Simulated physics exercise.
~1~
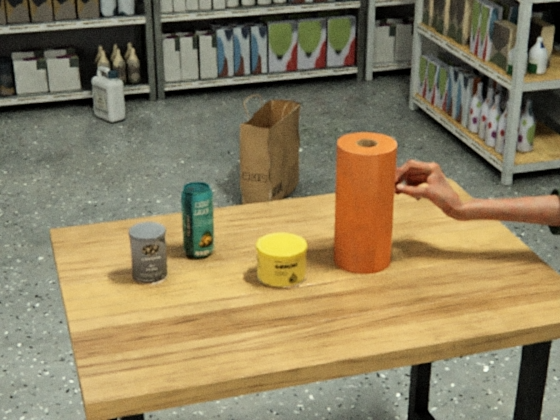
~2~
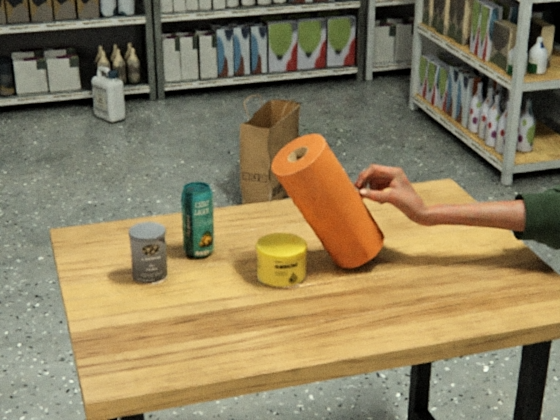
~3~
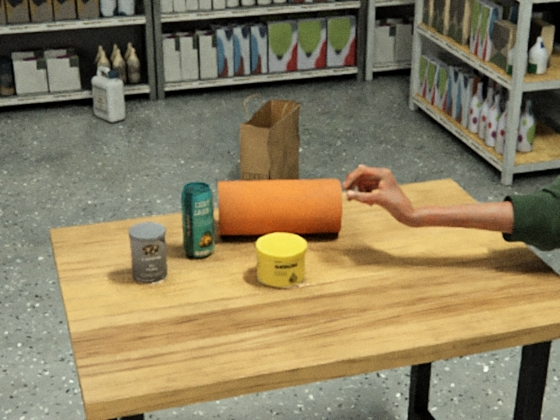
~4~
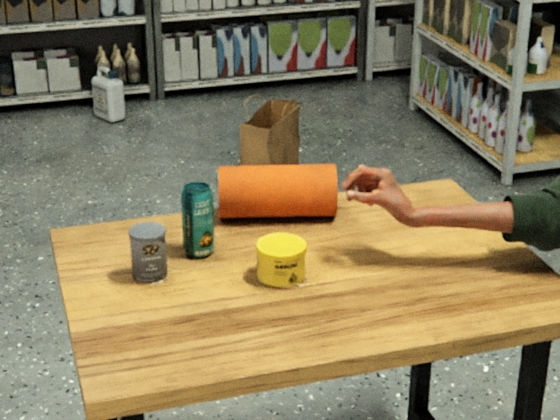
A tall orange roll stands on a wooden table in a shop-like room with stocked shelves, seen from slightly above, as a hand reaches in from the right and touches it. To its left are a yellow tub, a turquoise can and a grey tin, with a paper bag on the floor behind. The hand pushes the roll, which tilts to the left and topples onto its side behind the yellow tub. Lying flat, it then shifts a little toward the table's far edge. It ends there on its side, the hand still extended beside it and the other three containers still in place.
